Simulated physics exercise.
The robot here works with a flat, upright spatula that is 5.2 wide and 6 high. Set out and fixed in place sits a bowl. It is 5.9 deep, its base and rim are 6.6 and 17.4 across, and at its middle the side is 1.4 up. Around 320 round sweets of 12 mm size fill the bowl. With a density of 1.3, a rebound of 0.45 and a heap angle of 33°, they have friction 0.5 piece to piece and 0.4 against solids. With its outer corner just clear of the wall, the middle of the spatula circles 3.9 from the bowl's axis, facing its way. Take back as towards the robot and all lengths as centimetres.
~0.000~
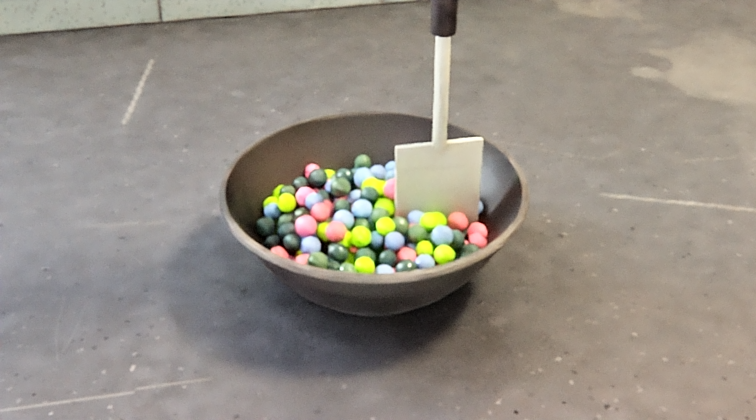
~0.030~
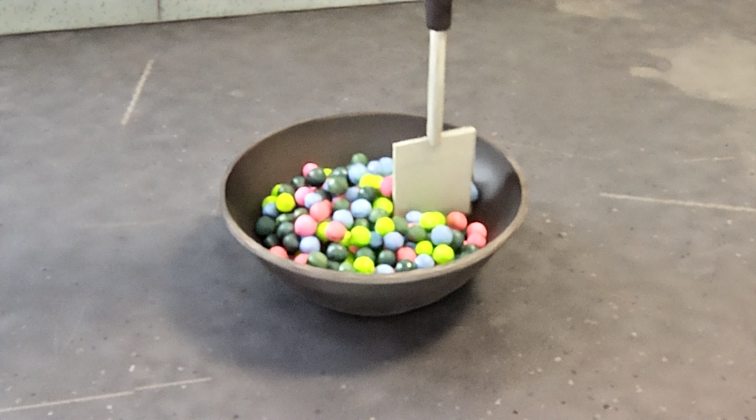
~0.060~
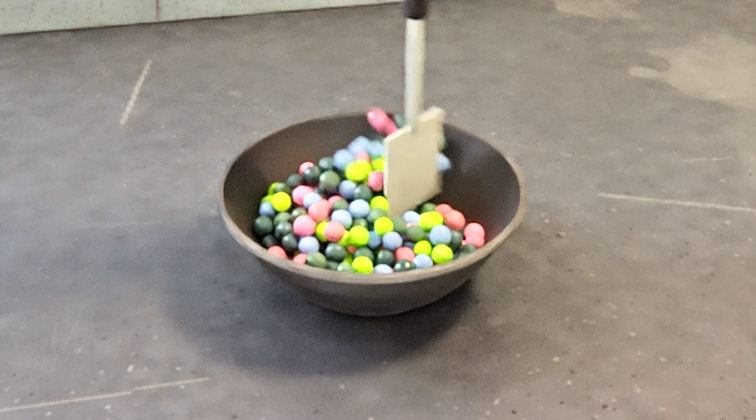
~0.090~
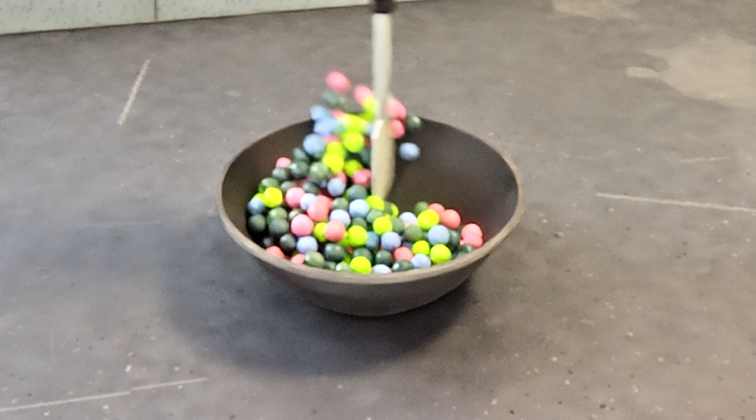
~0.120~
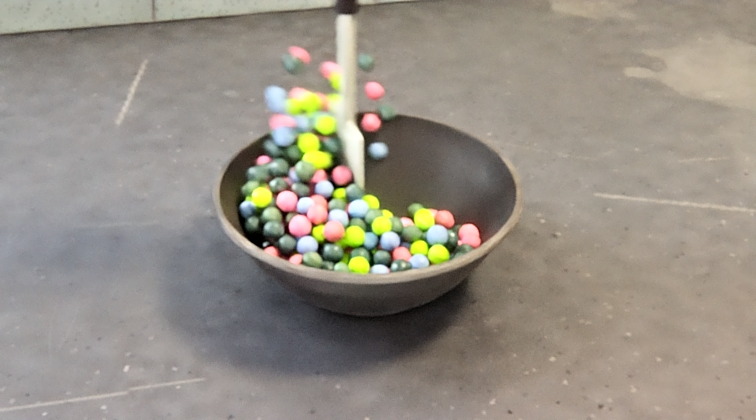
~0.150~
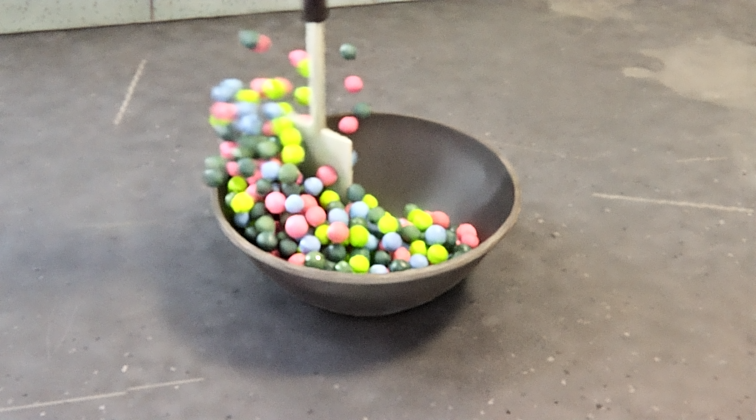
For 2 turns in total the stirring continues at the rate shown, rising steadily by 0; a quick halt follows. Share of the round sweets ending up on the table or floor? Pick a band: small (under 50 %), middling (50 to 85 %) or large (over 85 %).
Middling.
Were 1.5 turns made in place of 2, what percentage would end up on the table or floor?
Roughly 55 percent would end up there.
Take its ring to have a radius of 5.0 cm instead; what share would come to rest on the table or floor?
Near 35 %.
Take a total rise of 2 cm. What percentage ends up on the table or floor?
Roughly 45 per cent.
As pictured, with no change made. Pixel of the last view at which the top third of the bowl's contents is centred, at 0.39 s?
I'd point to somewhere close to (461, 171).
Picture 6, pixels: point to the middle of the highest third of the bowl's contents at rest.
Estimated centre: (408, 205).
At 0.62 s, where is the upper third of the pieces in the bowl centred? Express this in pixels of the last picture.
Centre, approx.: (323, 262).
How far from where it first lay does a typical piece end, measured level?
About 25 cm.
After 0.39 s, 356° round, highest piece 10 above the table; 192 in the bowl, 72 on the table or floor, 53 in flight or on the tool.
After 0.62 s, 226° round, highest piece 8 above the table; 162 on the table or floor, 148 in the bowl, 7 in flight or on the tool.
After 0.94 s, 0° round, highest piece 6 above the table; 193 on the table or floor, 124 in the bowl.
After 1.64 s, 0° round, highest piece 5 above the table; 193 on the table or floor, 124 in the bowl.
At rest, 193 on the table or floor, 124 in the bowl. That is 61 % on the table or floor.
